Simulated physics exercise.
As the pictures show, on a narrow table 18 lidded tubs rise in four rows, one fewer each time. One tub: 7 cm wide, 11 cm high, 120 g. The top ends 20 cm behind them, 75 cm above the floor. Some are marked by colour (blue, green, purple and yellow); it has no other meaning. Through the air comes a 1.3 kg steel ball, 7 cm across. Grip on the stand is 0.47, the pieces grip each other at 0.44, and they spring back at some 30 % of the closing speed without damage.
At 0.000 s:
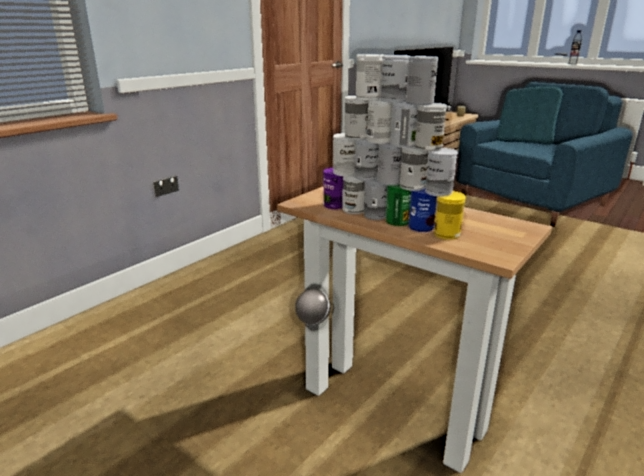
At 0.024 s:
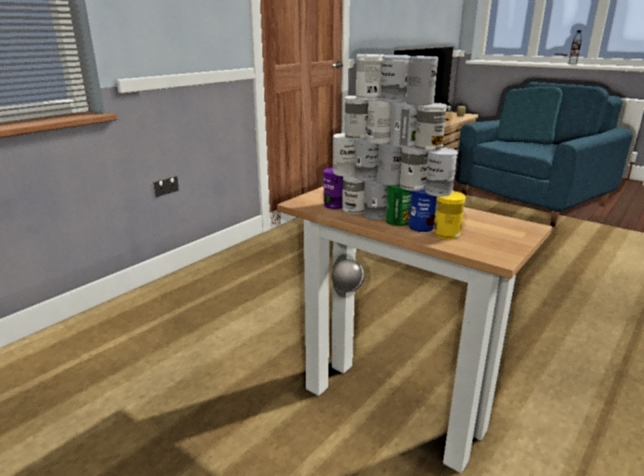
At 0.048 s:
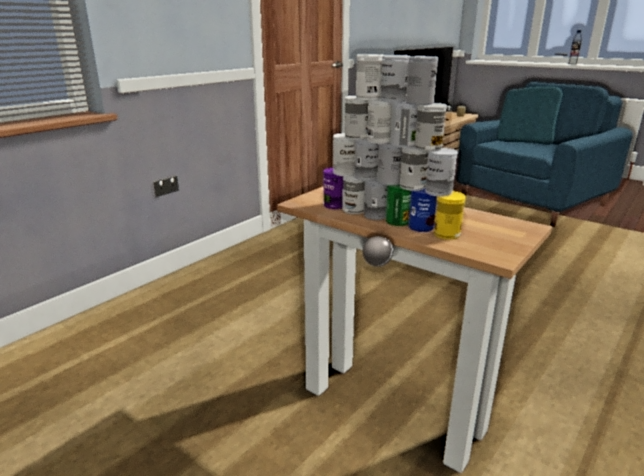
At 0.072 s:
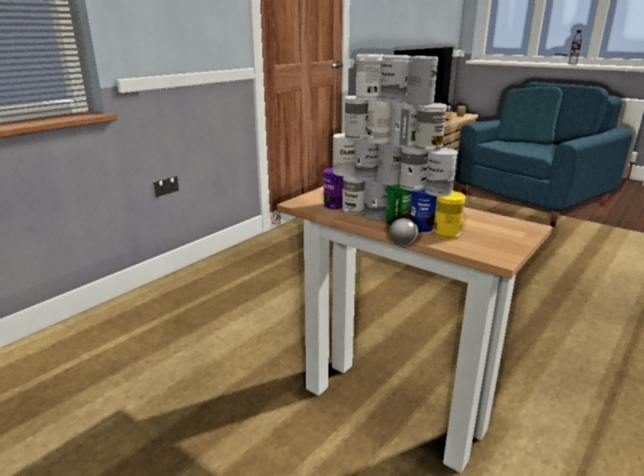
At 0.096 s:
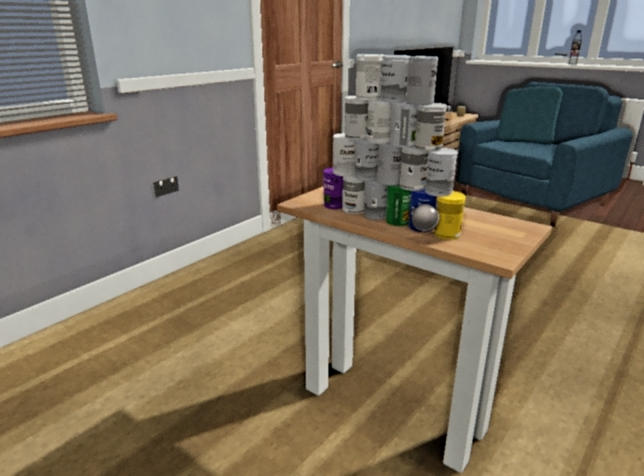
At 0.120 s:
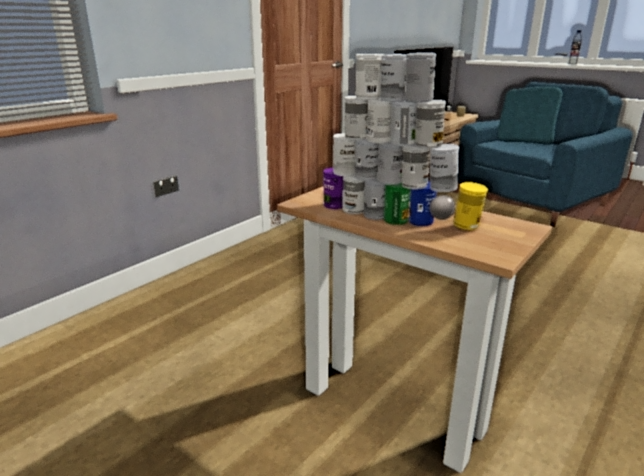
A steel ball flies through the air from in front of a narrow table's legs, rising rightward past the tabletop edge toward stacked tubs. It passes in front of the green and blue tubs, then strikes the yellow one, which shifts right and leans slightly while the stack behind is barely disturbed.
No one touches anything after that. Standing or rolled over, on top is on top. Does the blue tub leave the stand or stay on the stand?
That tub drops off.
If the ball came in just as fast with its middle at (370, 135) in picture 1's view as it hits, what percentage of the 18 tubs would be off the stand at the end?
In that case 40 per cent.
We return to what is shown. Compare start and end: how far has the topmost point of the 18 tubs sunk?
Some 0 cm lower.
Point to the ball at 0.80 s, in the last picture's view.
Near (598, 231).
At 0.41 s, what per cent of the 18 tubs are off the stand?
10 per cent by then.
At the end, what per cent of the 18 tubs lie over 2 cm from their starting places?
Shifted: 45 per cent.
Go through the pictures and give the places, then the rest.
In the first picture (places mark the middle of the side facing us), ball (313, 307) 50 cm from contact, 4.9 m/s; blue tub (429, 213); purple tub (327, 191); green tub (390, 205); nothing disturbed.
Ball (348, 276) 39 cm from contact, 4.8 m/s; blue tub (429, 213), in the second picture.
Ball (378, 251) 27 cm from contact, 4.8 m/s; blue tub (429, 213), in the third picture.
Ball (403, 232) 16 cm from contact, 4.8 m/s; blue tub (429, 213), in the fourth picture.
Ball (425, 218) 43 mm from contact, 4.8 m/s, in the fifth picture.
Ball (443, 208) after contact, 3.8 m/s; yellow tub (467, 210) leaning 4°; green tub (388, 205); steepest lean 5°, the tub at (438, 171); 3 disturbed, none off the stand, in the sixth picture.
After 0.41 s, ball still moving; 2 of the 18 tubs off the stand; blue tub leaning 15°, 19 cm lower; yellow tub leaning 58°, 29 cm lower.
After 0.80 s, ball still moving; 3 of the 18 tubs off the stand; blue tub leaning 22°, 74 cm lower; yellow tub leaning 74°, 72 cm lower.
After 1.41 s, ball still moving; 5 of the 18 tubs off the stand; blue tub on its side; yellow tub on its side.
By the end (1.7 s), ball rolling away; 5 of the 18 tubs off the stand; blue tub on its side; yellow tub on its side; green tub shifted 16 mm. As the last picture would show them, middles, blue tub near (228, 218).
